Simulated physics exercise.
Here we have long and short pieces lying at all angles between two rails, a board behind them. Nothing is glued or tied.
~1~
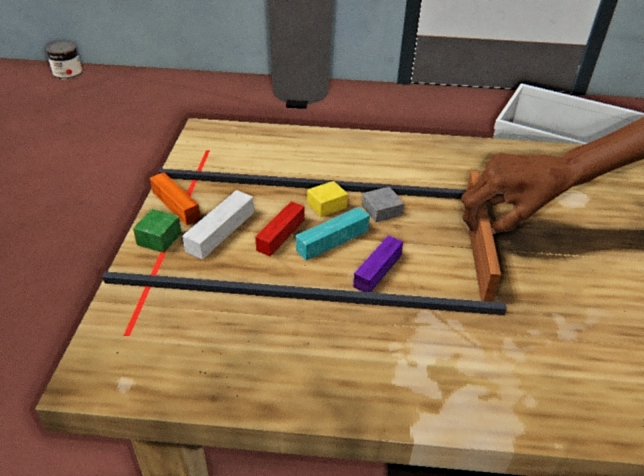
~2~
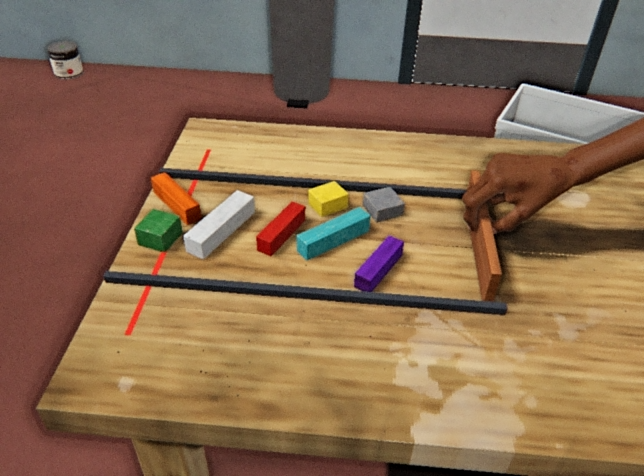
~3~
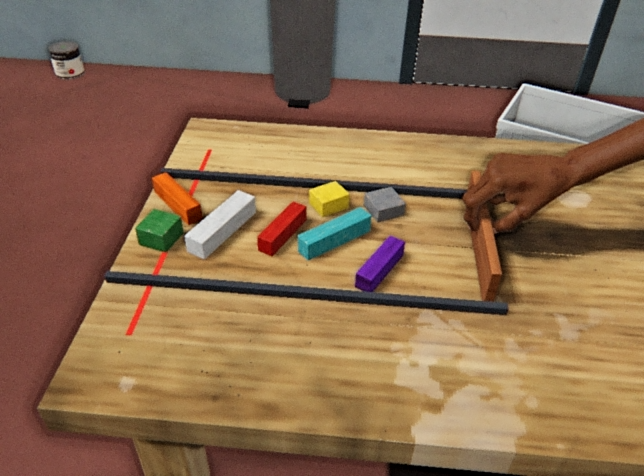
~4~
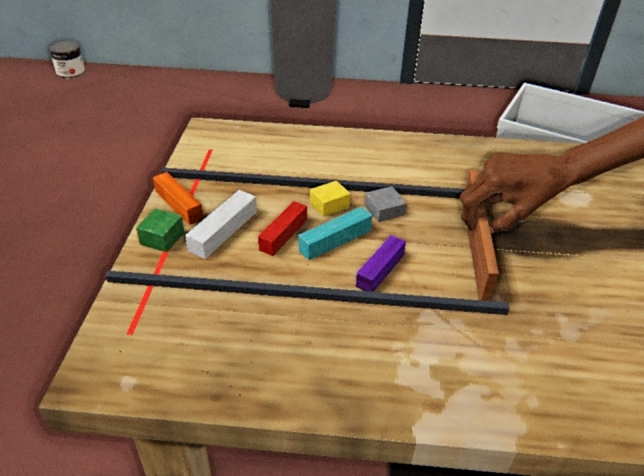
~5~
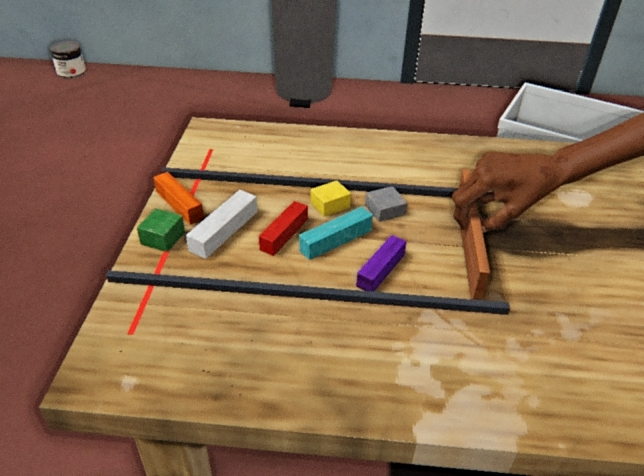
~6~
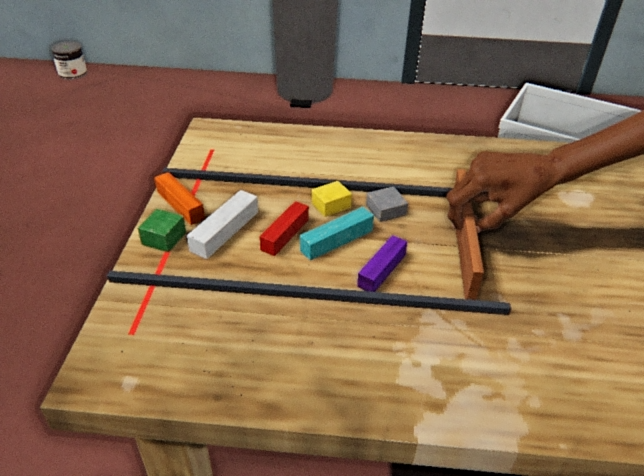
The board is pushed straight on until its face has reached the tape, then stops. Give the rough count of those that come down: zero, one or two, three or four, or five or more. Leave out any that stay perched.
The number that fall off is three or four.
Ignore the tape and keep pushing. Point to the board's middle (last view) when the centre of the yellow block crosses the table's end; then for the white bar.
Near (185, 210) and (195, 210).
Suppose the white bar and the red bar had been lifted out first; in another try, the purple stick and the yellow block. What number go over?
It would be 3 and 3.
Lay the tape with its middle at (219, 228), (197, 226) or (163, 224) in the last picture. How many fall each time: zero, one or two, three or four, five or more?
The falls would be one or two; 1 or 2; 5 or more.
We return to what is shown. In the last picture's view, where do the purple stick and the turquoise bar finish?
The purple stick at (156, 249), the turquoise bar at (157, 217).
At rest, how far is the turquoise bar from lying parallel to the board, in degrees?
Some 20 degrees.
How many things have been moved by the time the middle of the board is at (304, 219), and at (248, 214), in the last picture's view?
At the one place 5, at the other 8.
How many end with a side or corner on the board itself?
That makes 3.
Early on, none off yet; green block at rest near (162, 230); orange stick at rest near (179, 198); white bar at rest near (225, 223).
A while later, none off yet; green block leaning a little near (123, 223); orange stick travelled a little near (151, 189); white bar travelled about its own width near (165, 213).
Finally, the number that fall off is three or four; lost, yellow block, white bar, orange stick and green block.
